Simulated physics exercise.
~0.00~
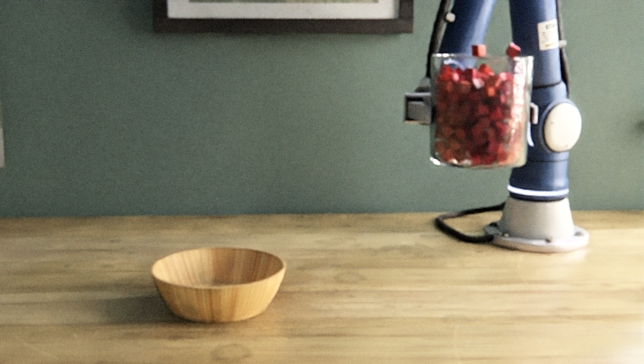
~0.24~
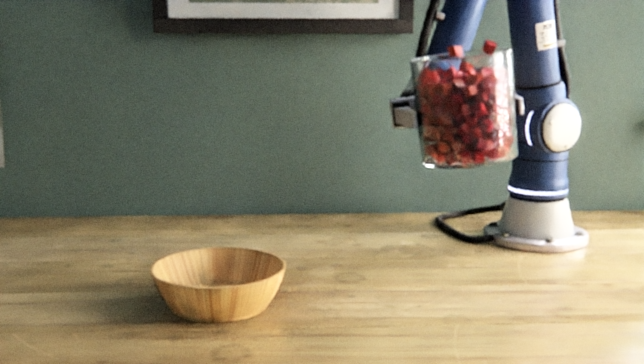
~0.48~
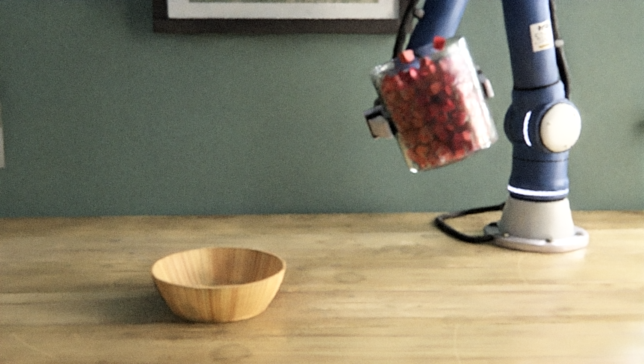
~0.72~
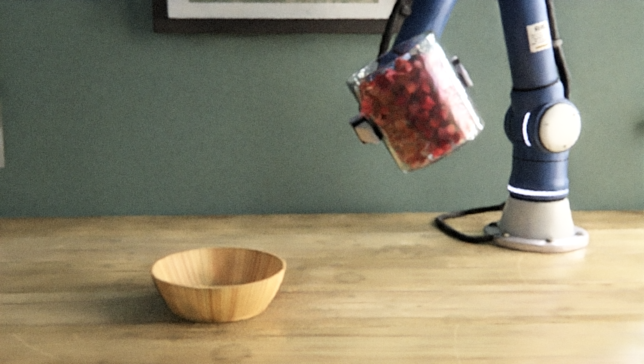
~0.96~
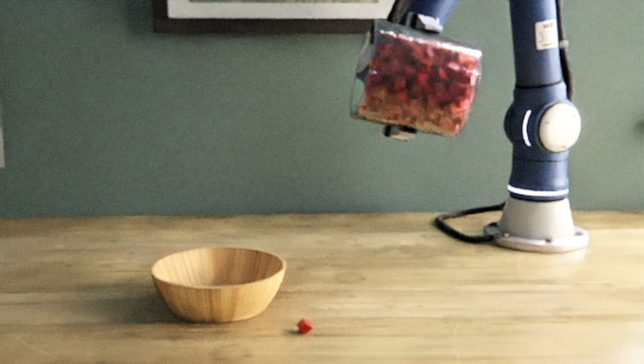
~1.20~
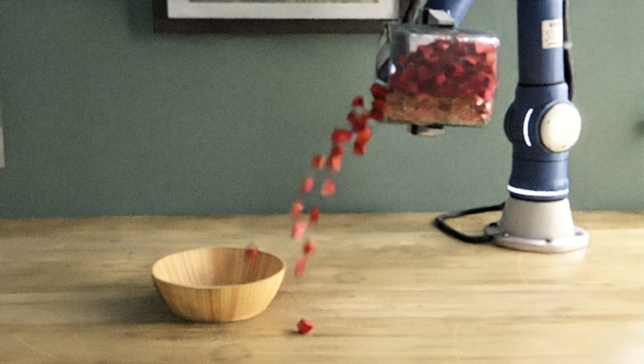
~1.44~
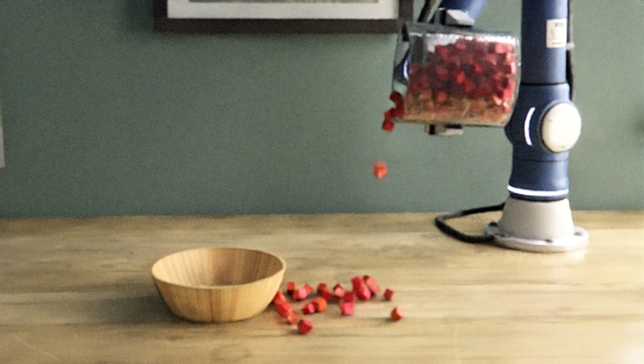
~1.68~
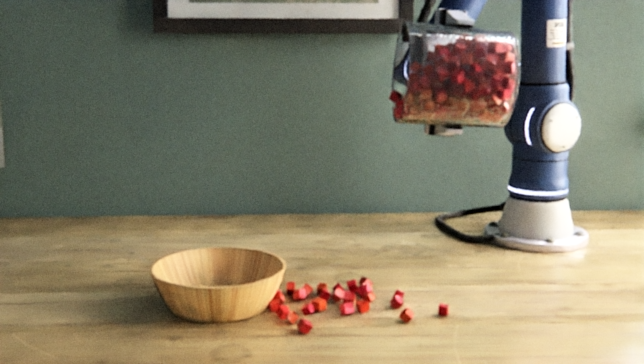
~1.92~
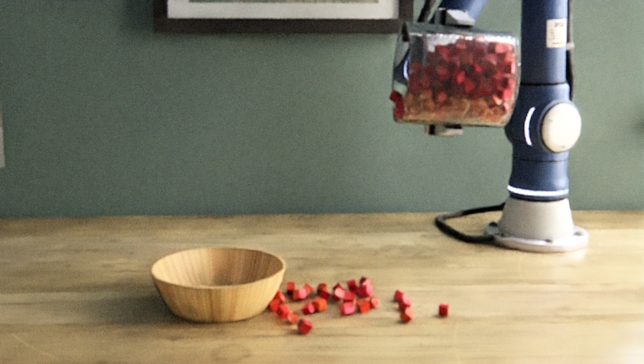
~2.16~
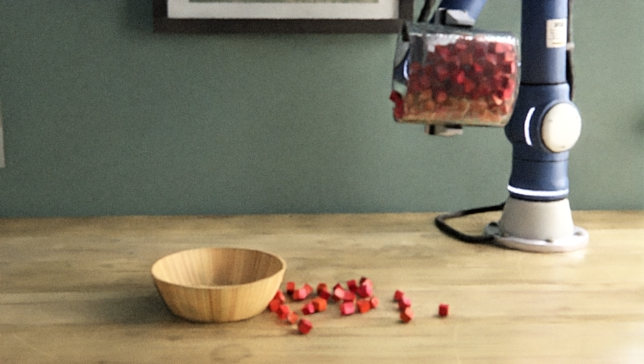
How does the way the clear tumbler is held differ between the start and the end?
At the start the tumbler is held upright, while at the end the robot arm is holding it on its side, with its opening facing left.
